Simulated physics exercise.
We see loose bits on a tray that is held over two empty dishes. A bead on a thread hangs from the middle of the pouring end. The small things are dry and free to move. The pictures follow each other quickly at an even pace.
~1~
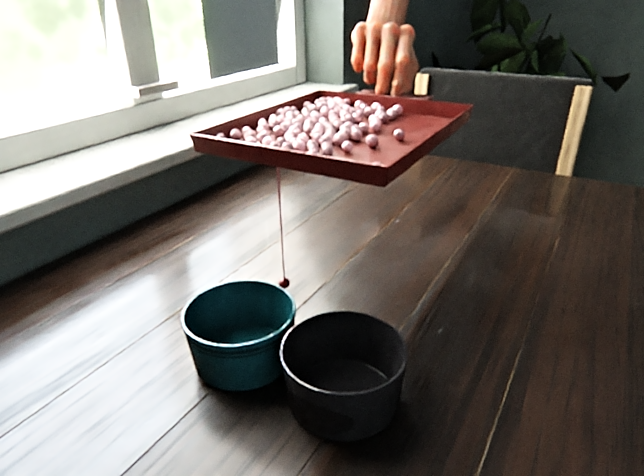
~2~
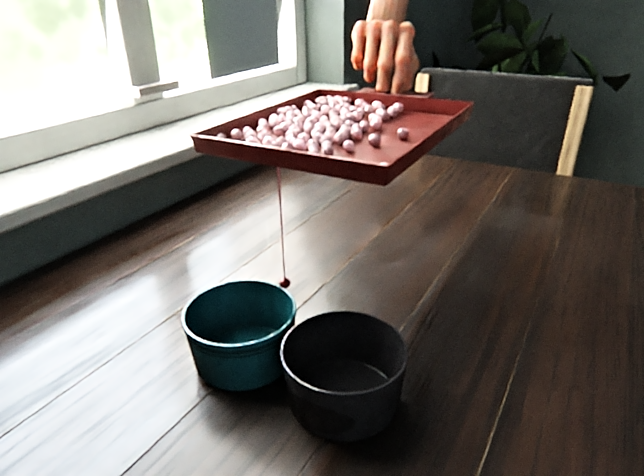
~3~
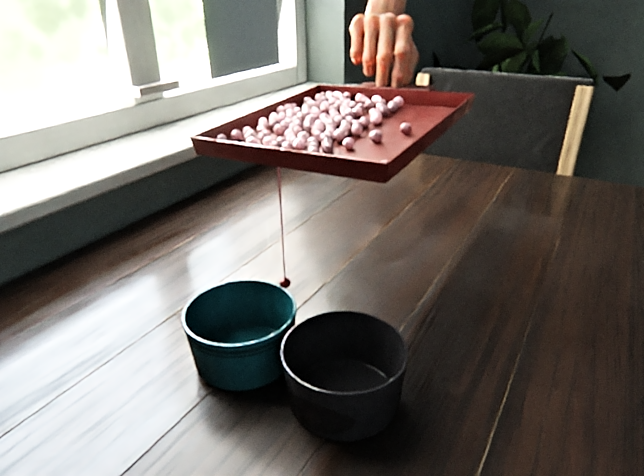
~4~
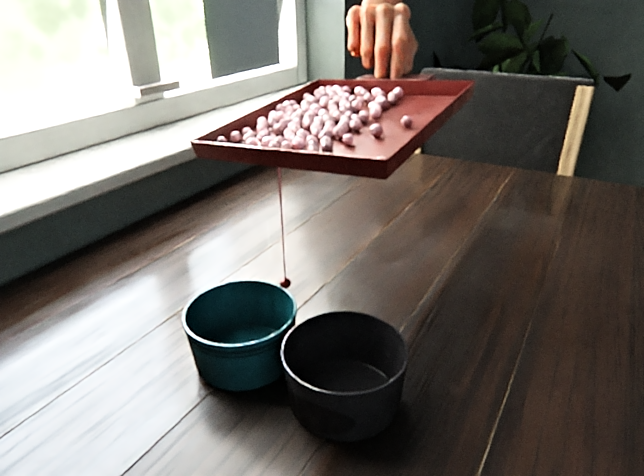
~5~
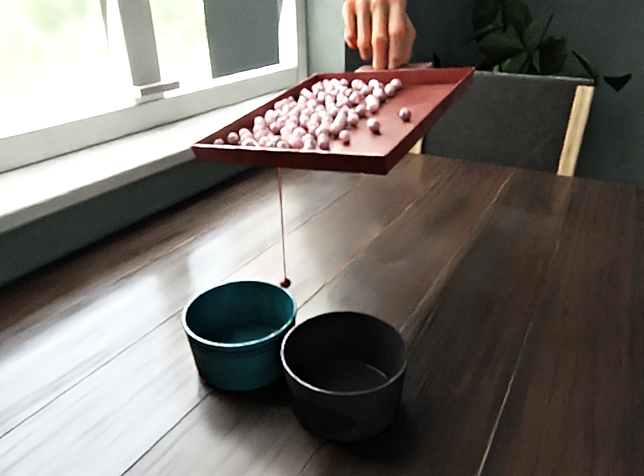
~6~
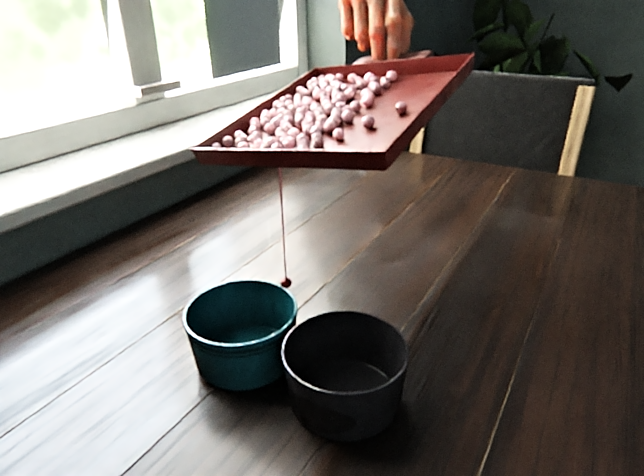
On a dark wooden table by a window, two empty bowls stood beneath a red tray of small pinkish pieces, as a hand gradually tilted it and the pieces shifted slightly to the left.
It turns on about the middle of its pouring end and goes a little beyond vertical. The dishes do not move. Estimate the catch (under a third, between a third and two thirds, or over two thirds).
They take less than a third between them.
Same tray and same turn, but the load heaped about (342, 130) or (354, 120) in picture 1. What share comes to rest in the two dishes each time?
First some 10, then 10 per cent.
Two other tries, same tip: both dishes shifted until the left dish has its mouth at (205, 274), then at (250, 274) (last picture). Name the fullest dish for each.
One: The left-hand dish. Two: The dish on the left.
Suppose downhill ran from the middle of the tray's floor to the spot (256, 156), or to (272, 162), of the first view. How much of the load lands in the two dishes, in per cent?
First some 30, then 60 per cent.
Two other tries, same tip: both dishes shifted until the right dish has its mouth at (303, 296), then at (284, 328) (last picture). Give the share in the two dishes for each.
About 100 and 60 per cent.
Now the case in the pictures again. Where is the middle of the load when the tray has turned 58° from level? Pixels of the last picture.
Roughly at (253, 121).
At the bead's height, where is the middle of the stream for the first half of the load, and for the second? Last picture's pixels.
The first part at (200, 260); the rest at (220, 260).
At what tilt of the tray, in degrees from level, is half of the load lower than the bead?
Roughly 85°.
Soon after the last picture, tray tipped steeply; nearly all on the tray; a stray few outside both; a stray few in the air.
A little later, tray tipped right over; a small part on the tray; a small part in the left dish; most outside both; a small part in the air.
Later still, tray tipped past a quarter turn; a small part in the left dish; most outside both.
By the end, tray tipped past a quarter turn; none in the right dish; a small part in the left dish; most outside both.
